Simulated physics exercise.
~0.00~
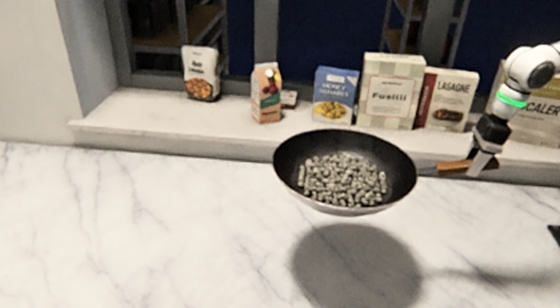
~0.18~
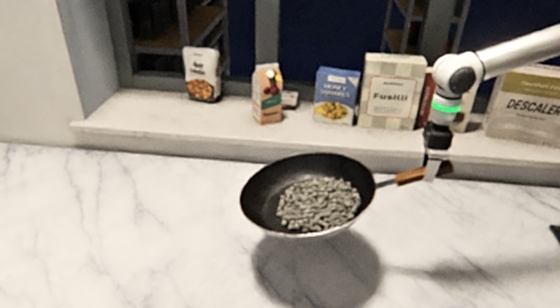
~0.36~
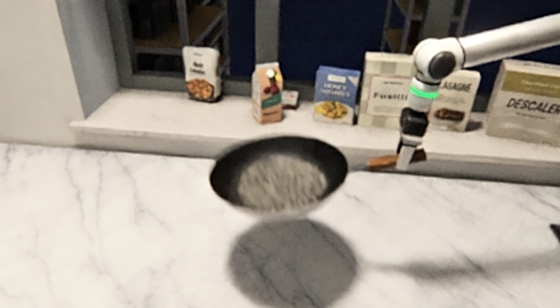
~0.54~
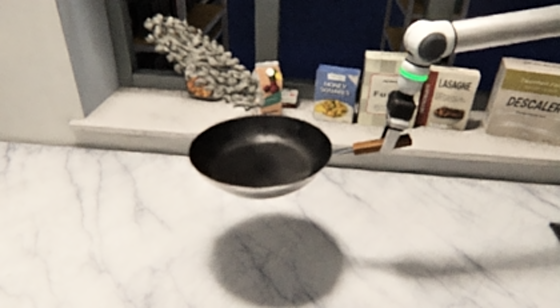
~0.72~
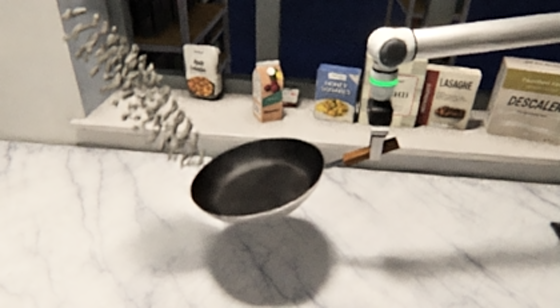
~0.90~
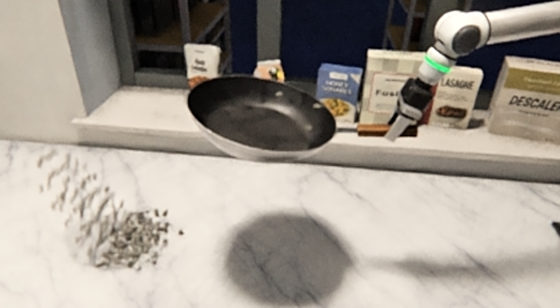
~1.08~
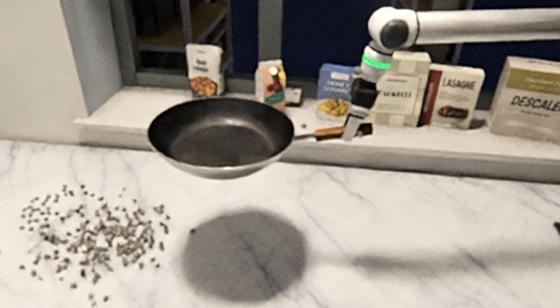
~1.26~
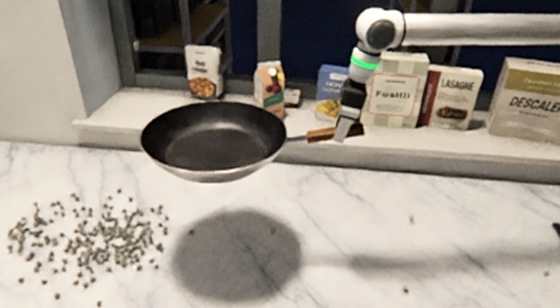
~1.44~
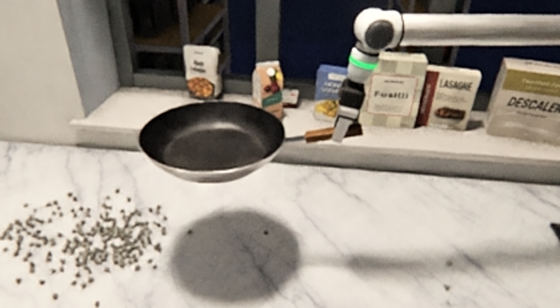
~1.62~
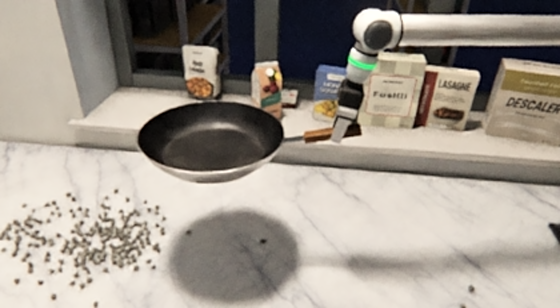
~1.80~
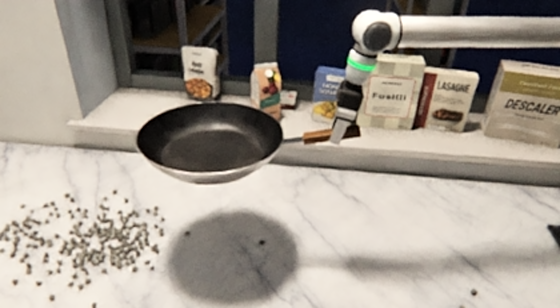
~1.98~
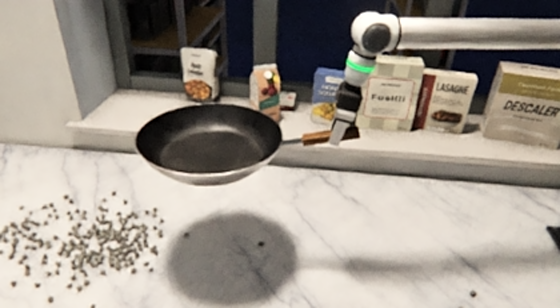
A robot arm swung a frying pan of small grey pebbles to the left and flung them out in a long streak, and they scattered across the left side of the marble counter while the arm held the empty pan still above it.
